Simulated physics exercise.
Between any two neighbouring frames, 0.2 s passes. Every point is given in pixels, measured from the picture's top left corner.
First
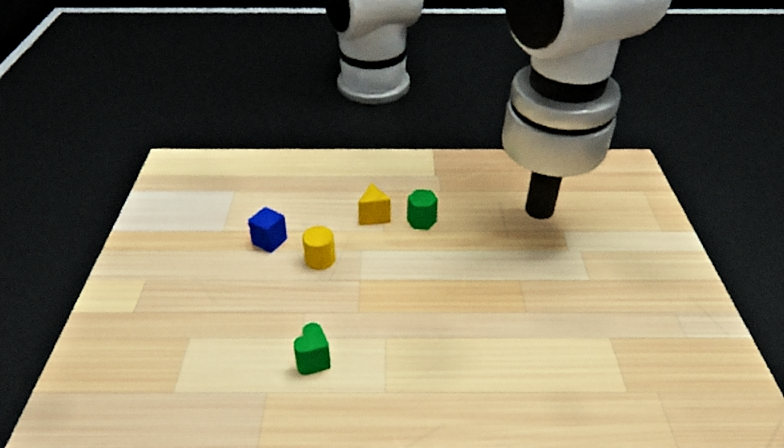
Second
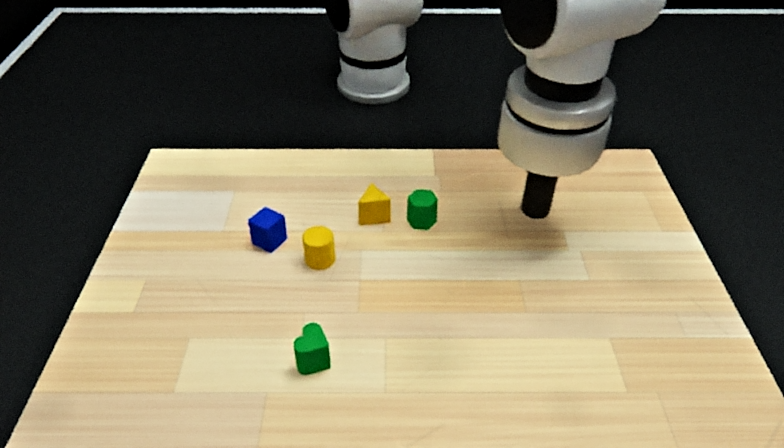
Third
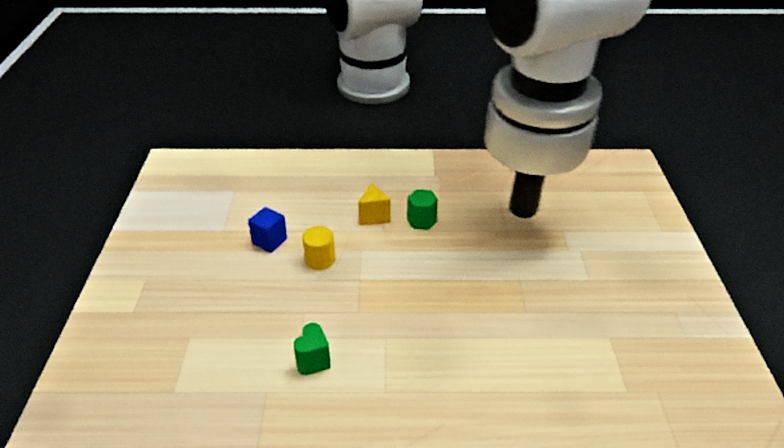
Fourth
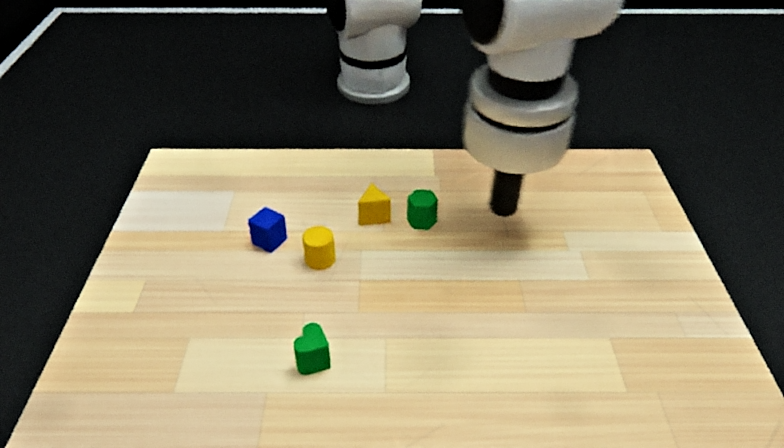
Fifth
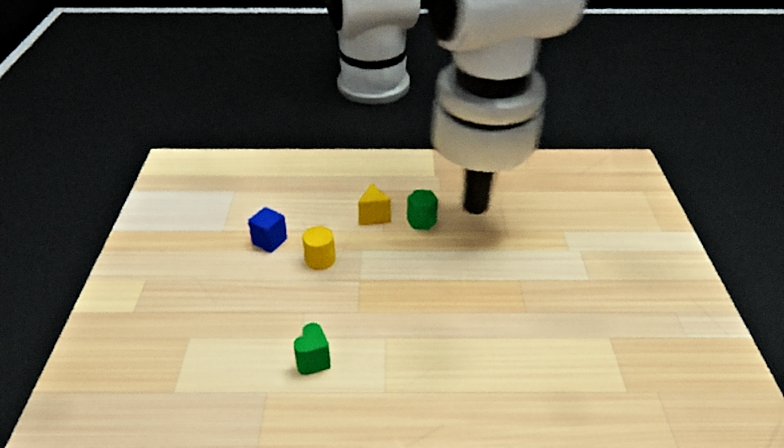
A white robot arm with a black rod reaches over a pale wooden tabletop on a dark floor, seen from above and in front. A blue cube, yellow cylinder, yellow triangular block and green six-sided block sit left of the rod, with a green heart-shaped block nearer the viewer. The arm glides left, slowly then faster, bringing the rod close beside the six-sided block, while the blocks and camera stay still.
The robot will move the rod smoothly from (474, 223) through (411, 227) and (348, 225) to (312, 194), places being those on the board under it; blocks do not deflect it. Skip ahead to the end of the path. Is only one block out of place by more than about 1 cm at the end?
No
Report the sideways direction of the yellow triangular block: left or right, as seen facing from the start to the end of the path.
Answer: Right.
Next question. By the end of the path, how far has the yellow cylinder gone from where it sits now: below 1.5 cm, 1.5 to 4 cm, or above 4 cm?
Under 1.5 cm.
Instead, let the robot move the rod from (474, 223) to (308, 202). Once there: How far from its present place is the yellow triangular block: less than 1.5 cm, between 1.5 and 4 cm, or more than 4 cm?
Its displacement is above 4 cm.
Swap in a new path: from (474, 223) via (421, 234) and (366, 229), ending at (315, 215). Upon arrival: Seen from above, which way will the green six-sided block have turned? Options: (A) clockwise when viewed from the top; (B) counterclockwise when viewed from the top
The correct letter is A.
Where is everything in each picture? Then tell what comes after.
The first frame shows rod tip at (539, 212); block tops, yellow cylinder at (318, 235); yellow triangular block at (373, 194); green six-sided block at (423, 197).
The second frame shows rod at (535, 211); blocks unchanged.
The third frame shows rod at (523, 210); blocks unchanged.
The fourth frame shows rod at (503, 209); blocks unchanged.
The fifth frame shows rod at (476, 207); yellow cylinder at (318, 235); yellow triangular block at (373, 194); green six-sided block at (423, 197).
On the path given first. One third of the way, rod at (411, 211); yellow triangular block at (359, 193), turned 35° clockwise; green six-sided block at (383, 196), turned 20° clockwise.
Two thirds of the way, rod at (346, 208); yellow triangular block at (313, 177), turned 80° clockwise; green six-sided block at (327, 188), turned 65° clockwise.
At the end, rod at (310, 178); yellow cylinder in place; yellow triangular block at (279, 150), turned 75° clockwise; green six-sided block at (293, 159), turned 60° clockwise.
